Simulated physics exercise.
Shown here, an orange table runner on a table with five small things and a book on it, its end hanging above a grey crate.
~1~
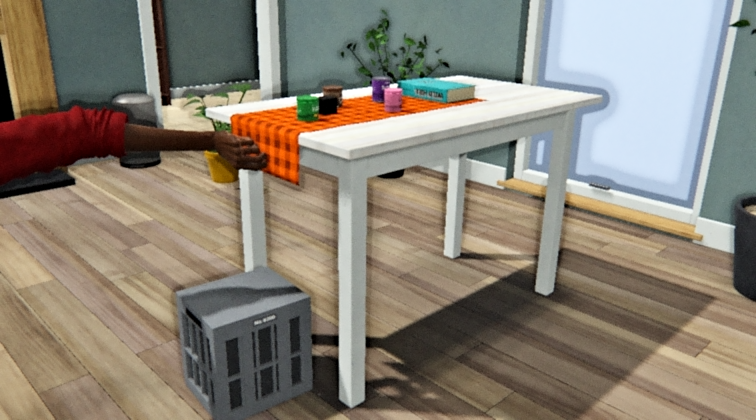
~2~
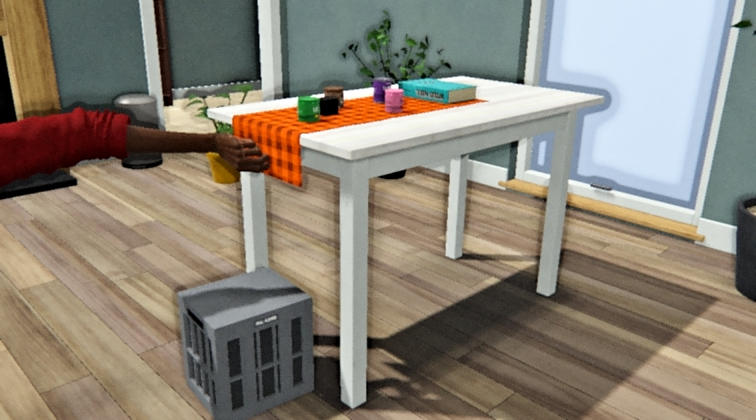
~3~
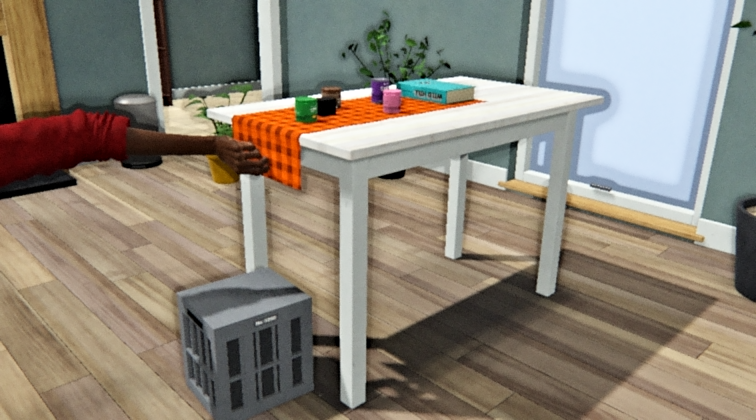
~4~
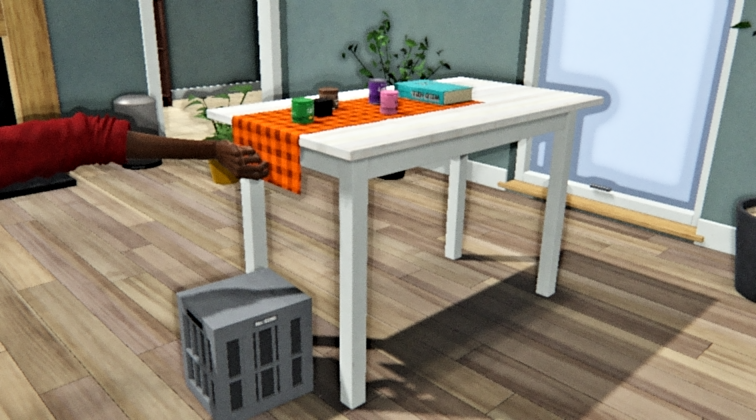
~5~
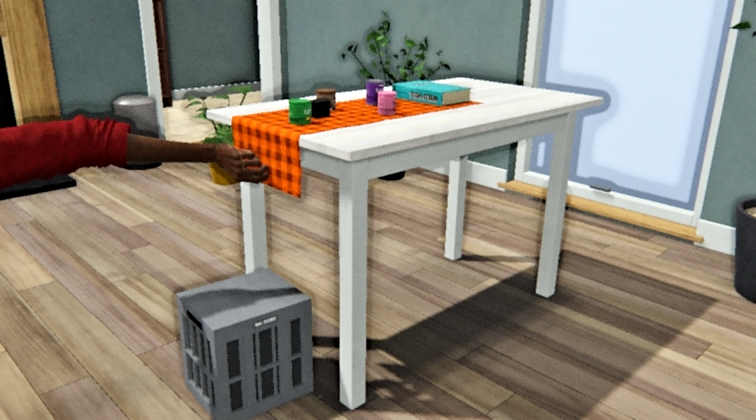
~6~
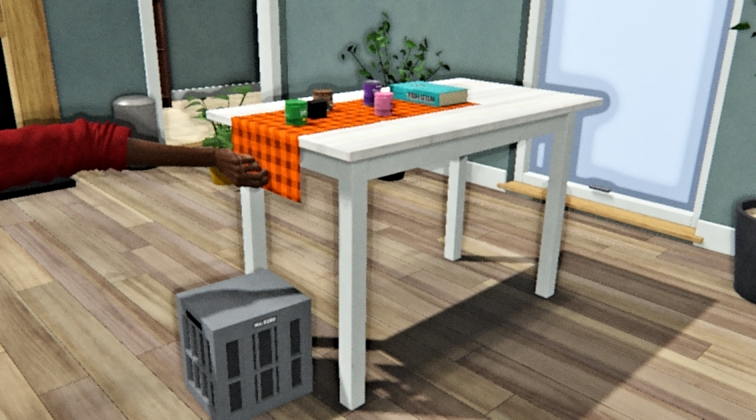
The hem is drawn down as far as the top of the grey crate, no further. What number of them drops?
It carries off three.
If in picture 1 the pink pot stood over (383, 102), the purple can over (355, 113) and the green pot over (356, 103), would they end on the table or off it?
The pink pot holds on, the purple can tumbles off, the green pot keeps its place on top.
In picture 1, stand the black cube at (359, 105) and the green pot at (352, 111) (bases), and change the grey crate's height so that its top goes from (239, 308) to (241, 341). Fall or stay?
The black cube is carried off, the green pot goes over.
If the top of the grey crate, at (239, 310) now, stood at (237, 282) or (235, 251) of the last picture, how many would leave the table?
In that case 2 and 1.
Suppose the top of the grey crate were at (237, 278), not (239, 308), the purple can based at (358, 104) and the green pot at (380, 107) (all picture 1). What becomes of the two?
The purple can remains up; the green pot survives.
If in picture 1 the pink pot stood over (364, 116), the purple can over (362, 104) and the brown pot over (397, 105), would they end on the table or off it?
The pink pot falls, the purple can keeps its place on top, the brown pot survives.
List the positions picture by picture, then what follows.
In the first frame, hem (299, 186); green pot (307, 97); black cube (325, 97); brown pot (333, 87); pink pot (394, 89); purple can (381, 78); top of the crate (239, 308).
In the second frame, hem (302, 187); green pot (308, 98).
In the third frame, hem (301, 190); black cube (324, 98).
In the fourth frame, hem (301, 195); brown pot (328, 89); top of the crate (240, 309).
In the fifth frame, hem (301, 198); pink pot (387, 92).
In the sixth frame, hem (302, 203); green pot (296, 101); black cube (314, 101); brown pot (323, 91); pink pot (384, 93); purple can (373, 81).
Soon after, hem near (266, 262); green pot and black cube gone.
Then, hem on the crate; green pot, black cube and brown pot gone.
At rest, hem on the crate; green pot, black cube and brown pot gone. The answer is three.
